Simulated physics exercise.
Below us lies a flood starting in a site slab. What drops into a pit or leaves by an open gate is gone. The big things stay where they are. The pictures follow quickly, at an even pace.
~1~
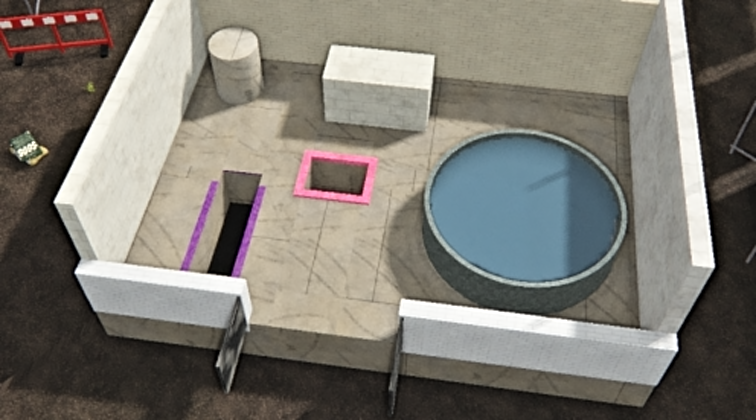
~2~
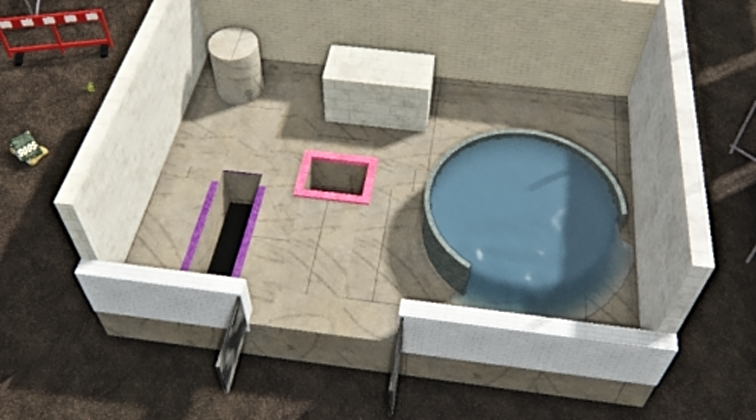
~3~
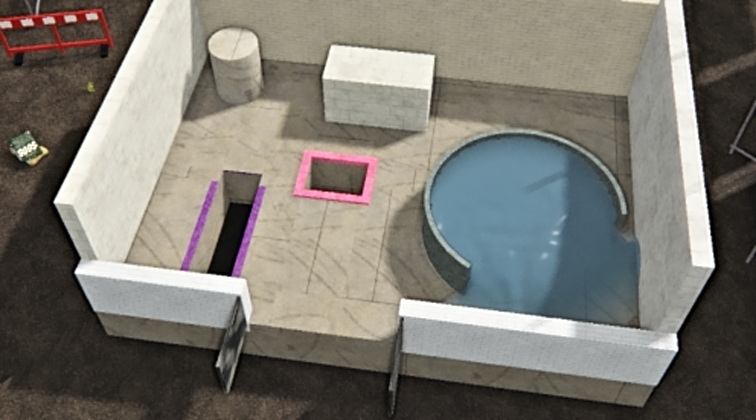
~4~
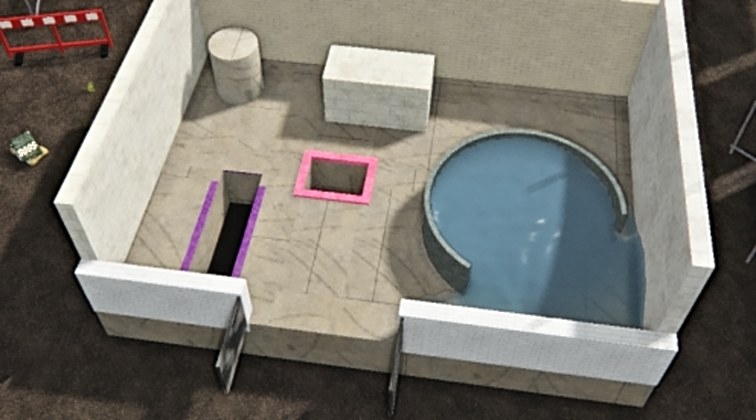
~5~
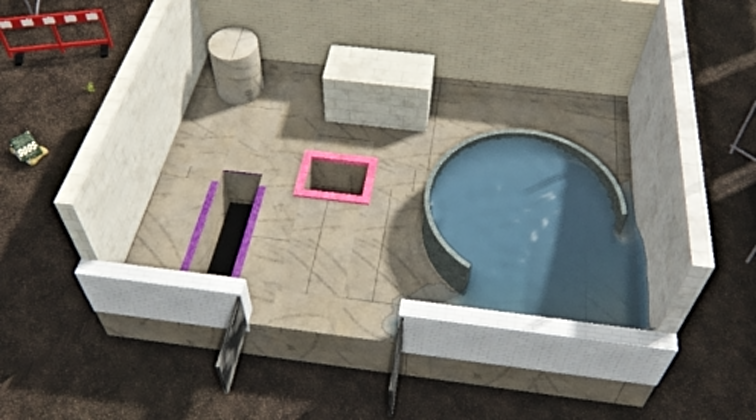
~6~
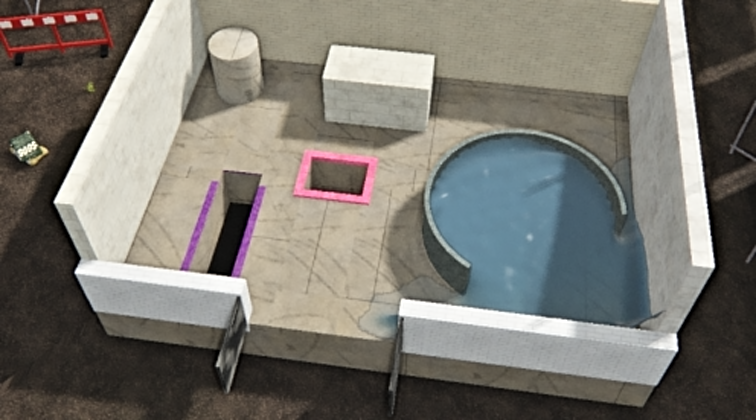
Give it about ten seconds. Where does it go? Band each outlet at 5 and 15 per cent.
One by one: The gate takes between 5 and 15 %; the pink pit takes under 5 %; the purple pit takes over 15 %.
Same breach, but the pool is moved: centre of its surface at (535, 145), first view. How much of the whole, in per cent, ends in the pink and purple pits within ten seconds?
Parts in a hundred: Pink 4, purple 30.
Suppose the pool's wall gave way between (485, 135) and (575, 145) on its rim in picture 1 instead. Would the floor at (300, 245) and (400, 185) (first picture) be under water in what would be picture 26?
In that order: Dry, under water.
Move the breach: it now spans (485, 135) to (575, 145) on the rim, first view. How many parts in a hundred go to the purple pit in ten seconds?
Per cent: Purple 20.
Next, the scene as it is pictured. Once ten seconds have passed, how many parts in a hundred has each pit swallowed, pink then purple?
Near 2 and 24 in a hundred.
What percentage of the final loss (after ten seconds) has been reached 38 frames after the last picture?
Some 60 per cent.
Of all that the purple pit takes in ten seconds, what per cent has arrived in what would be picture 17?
Close to 5 %.
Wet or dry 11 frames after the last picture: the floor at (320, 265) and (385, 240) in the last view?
In turn: Under water, wet.
A moment on, water covers 30 % of the floor; the gate 0 %, the pink pit 0 %, the purple pit 0 %.
Next, water covers 45 % of the floor; the gate 1 %, the pink pit 0 %, the purple pit 1 %.
Then, water covers 55 % of the floor; the gate 3 %, the pink pit 1 %, the purple pit 7 %.
Later, water covers 80 % of the floor; the gate 5 %, the pink pit 1 %, the purple pit 14 %.
In the end, water covers 95 % of the floor; the gate 7 %, the pink pit 1 %, the purple pit 24 %.
